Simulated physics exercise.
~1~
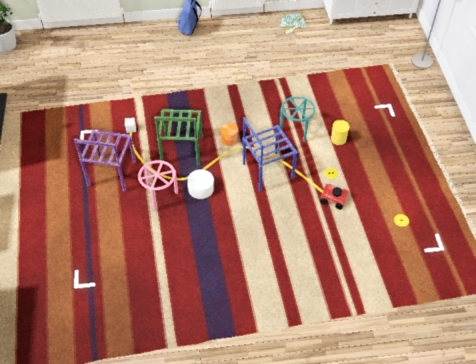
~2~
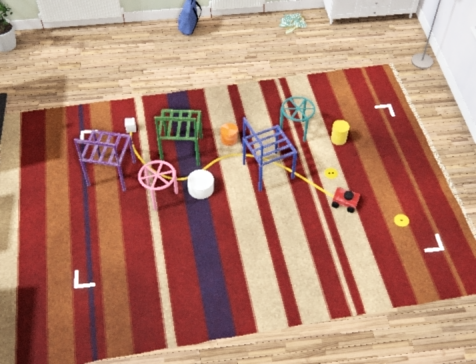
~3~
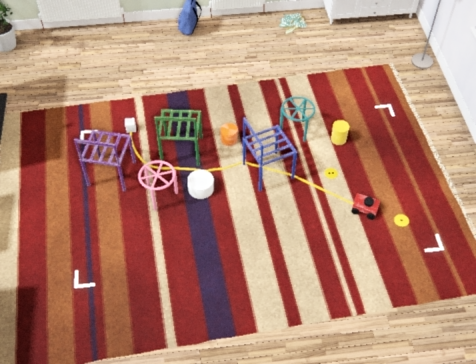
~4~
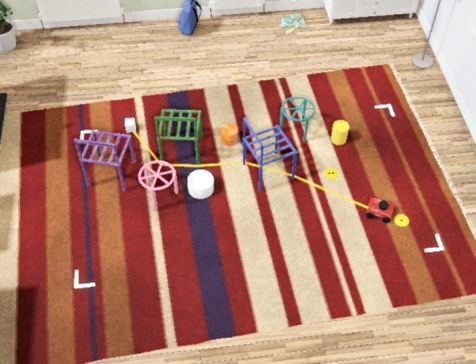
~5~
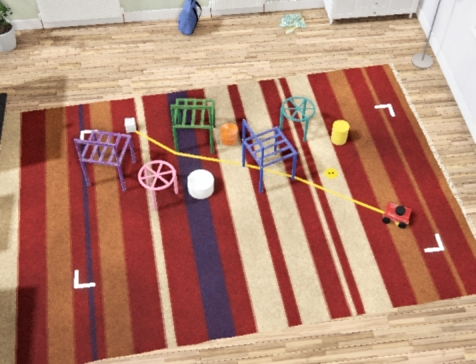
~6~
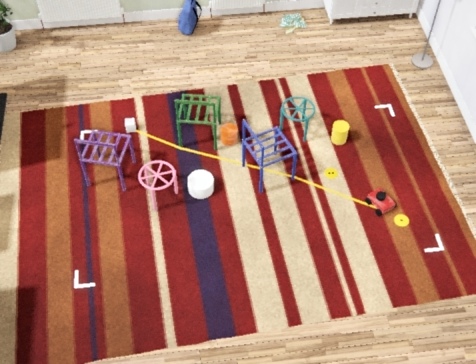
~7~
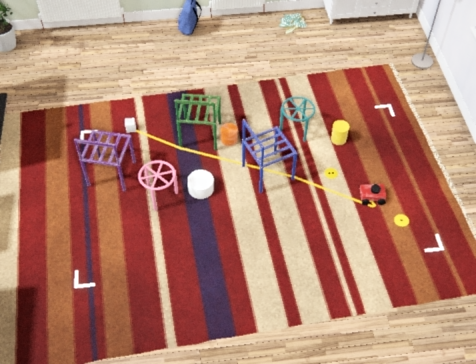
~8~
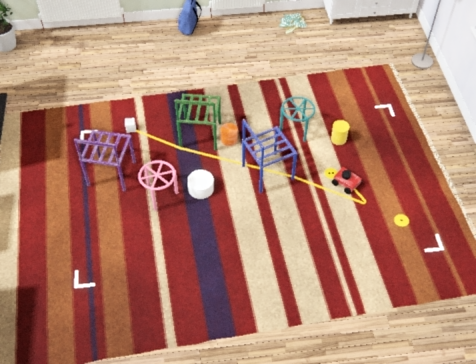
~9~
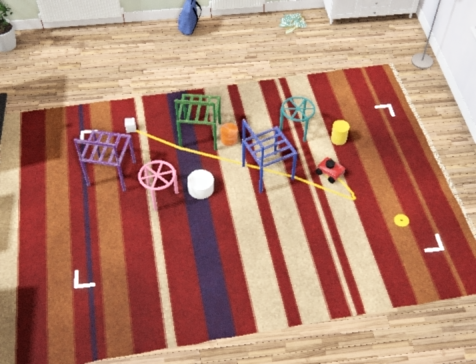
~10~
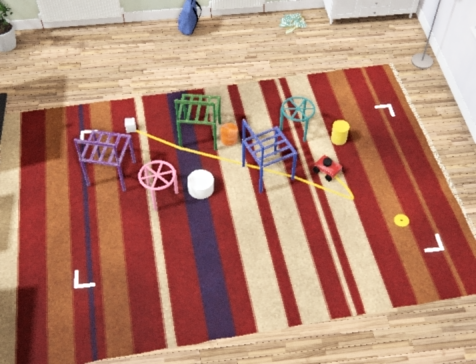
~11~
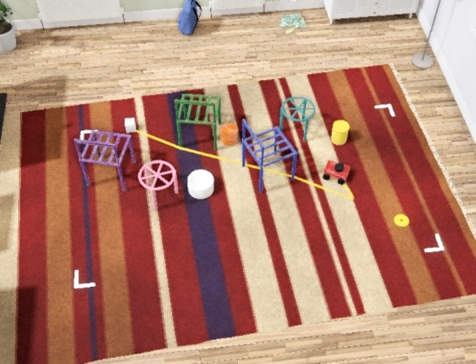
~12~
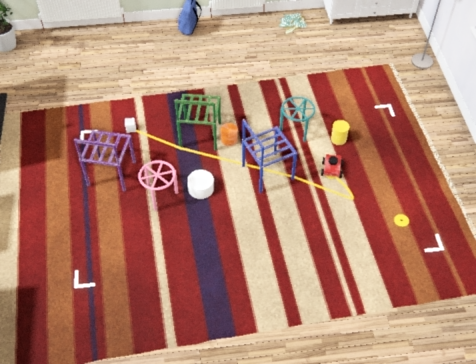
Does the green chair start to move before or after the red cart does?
The green chair starts to move after the red cart. The cart is already rolling to the right while the chair still stands in its place, and the chair shifts only once the cart has gone far across the rug.
